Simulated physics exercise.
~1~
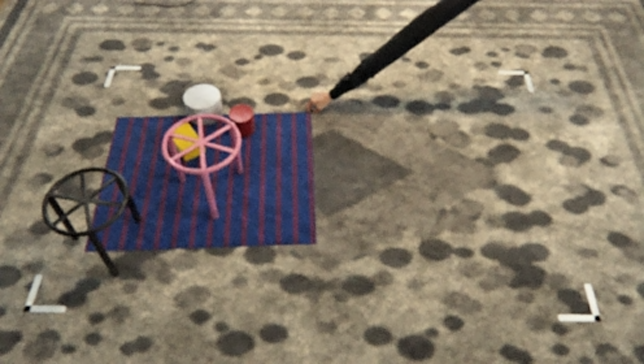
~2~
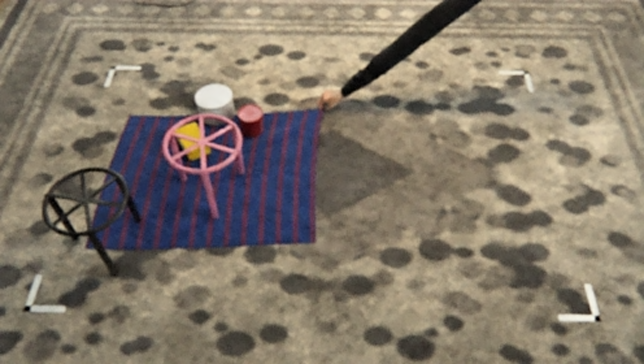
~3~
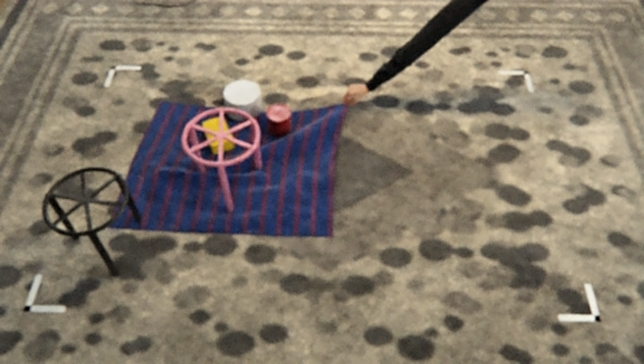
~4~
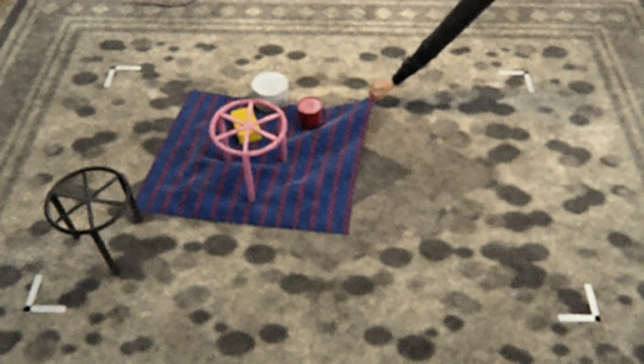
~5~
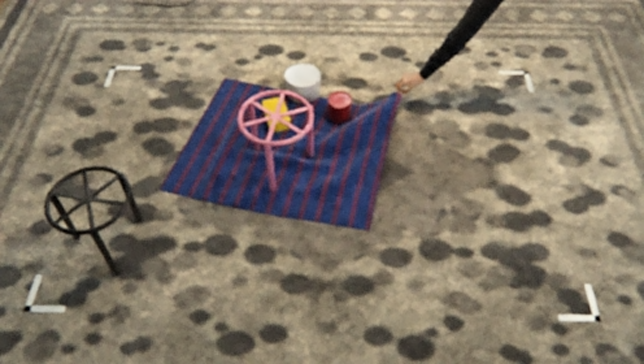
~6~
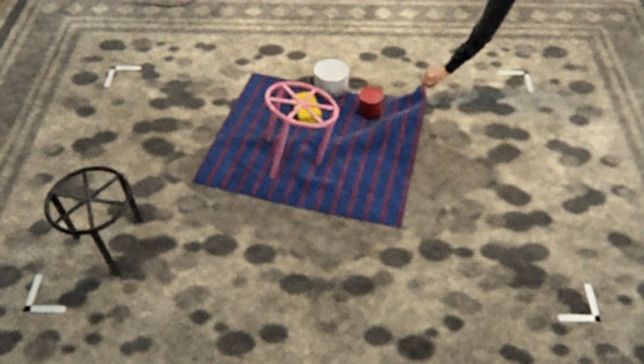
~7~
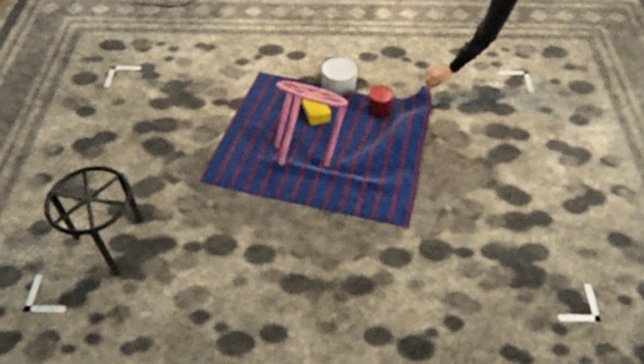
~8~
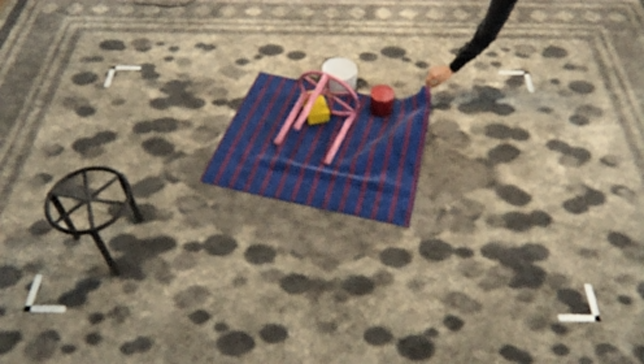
A blue and red striped cloth lies on a patterned carpet, holding a pink stool, a yellow box, a white tub and a red bin, while a black stool stands at its left edge. A hand reaching in from the upper right grips the far right corner and pulls the cloth to the right. The objects ride along with it, leaving the black stool behind, unmoved. As the pull goes on, the pink stool starts to tilt, then topples backward. The cloth stops with the stool lying on its side, legs toward the viewer, while the box, tub and bin remain on the cloth.
